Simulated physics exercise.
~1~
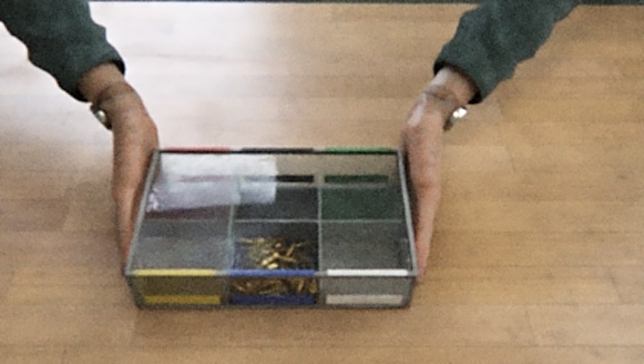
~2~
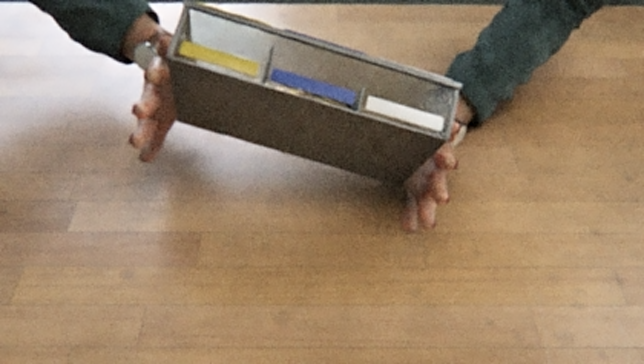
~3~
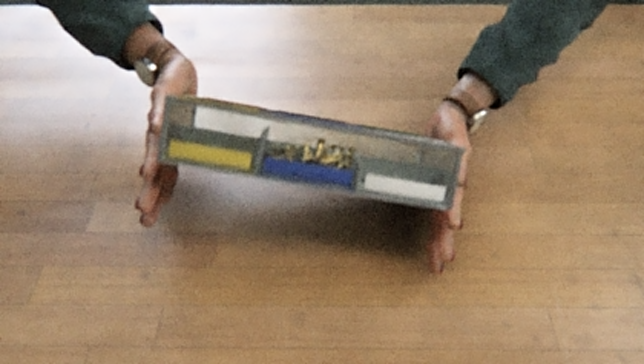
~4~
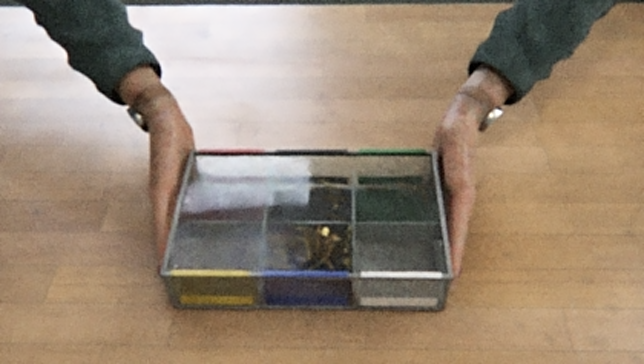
Clear-lidded compartment box of brass screws being lifted and tilted steeply by two hands, then lowered flat, screws mostly in blue.
